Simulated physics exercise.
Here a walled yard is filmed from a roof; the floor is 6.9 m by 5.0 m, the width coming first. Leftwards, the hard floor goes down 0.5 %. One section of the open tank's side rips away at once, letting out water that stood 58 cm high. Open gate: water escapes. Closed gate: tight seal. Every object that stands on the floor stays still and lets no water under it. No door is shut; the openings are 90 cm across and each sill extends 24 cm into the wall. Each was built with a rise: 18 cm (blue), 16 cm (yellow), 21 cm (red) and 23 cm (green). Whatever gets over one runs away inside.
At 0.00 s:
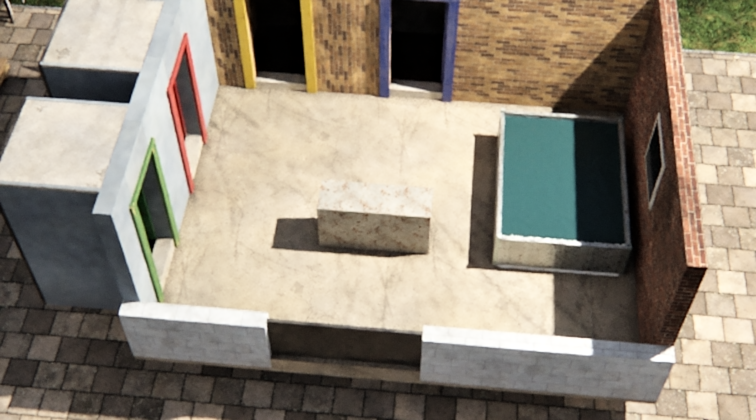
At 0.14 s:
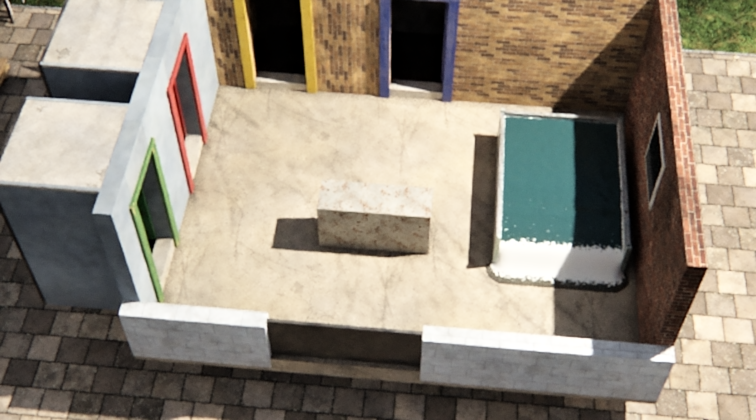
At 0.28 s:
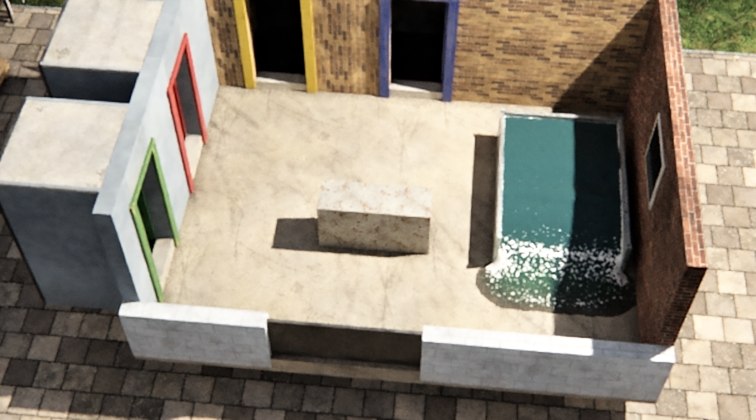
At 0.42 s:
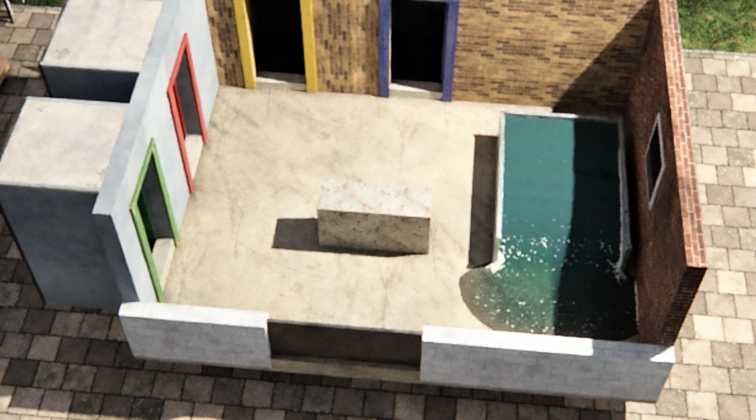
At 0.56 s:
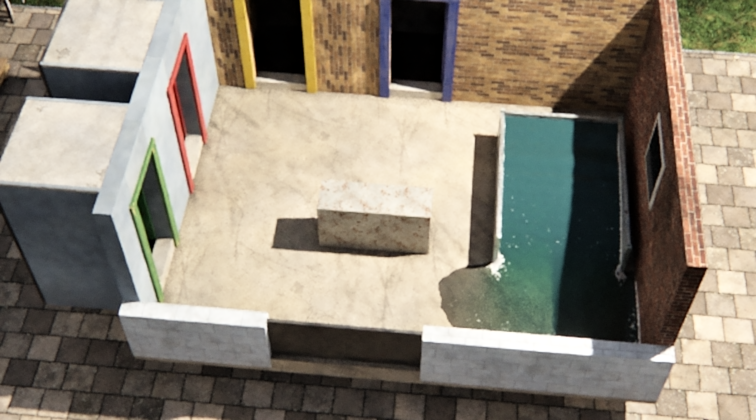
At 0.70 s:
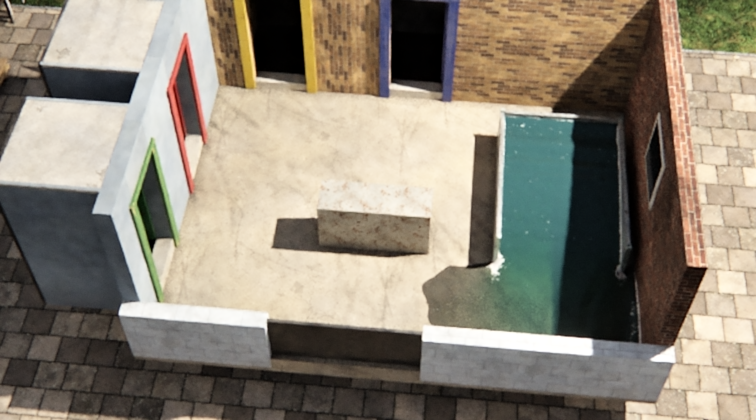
Water pours from the front of the tank and spreads left across the yard floor.
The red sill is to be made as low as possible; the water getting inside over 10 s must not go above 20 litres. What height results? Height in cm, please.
It would have to be roughly 6 cm high.
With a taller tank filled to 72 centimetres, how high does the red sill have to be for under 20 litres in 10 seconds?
Then a height close to 8.0 cm.
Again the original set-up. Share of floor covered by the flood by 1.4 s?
Approximately 20 %.
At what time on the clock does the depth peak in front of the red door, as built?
Peak time: About 4.5 s.
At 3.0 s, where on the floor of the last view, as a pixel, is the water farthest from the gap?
(153, 334).
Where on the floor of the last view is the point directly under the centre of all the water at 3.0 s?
Near (507, 280).
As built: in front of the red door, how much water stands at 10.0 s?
It works out to about 7.0 centimetres deep.
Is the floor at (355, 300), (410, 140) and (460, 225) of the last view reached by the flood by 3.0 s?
In order: Soaked, untouched, untouched.
After 1.4 s water covers 20 % of the floor, deepest (46 cm) near (626, 373); it has not reached the red door.
After 3.0 s water covers 45 % of the floor, deepest (32 cm) near (613, 372); it has not reached the red door.
After 10.0 s water covers 95 % of the floor, deepest (14 cm) near (218, 90); 7 cm at the red door, 0 litres in over its 21 cm sill.
At the red door as built, the water arrived by 3.9 s and peaked near 10 cm at 4.6 s.
Run again over the same 10 s with other heights there, 31 litres in over 5 cm, 16 litres over 6.5 cm. The limit of 20 litres is kept from about 6 cm up.
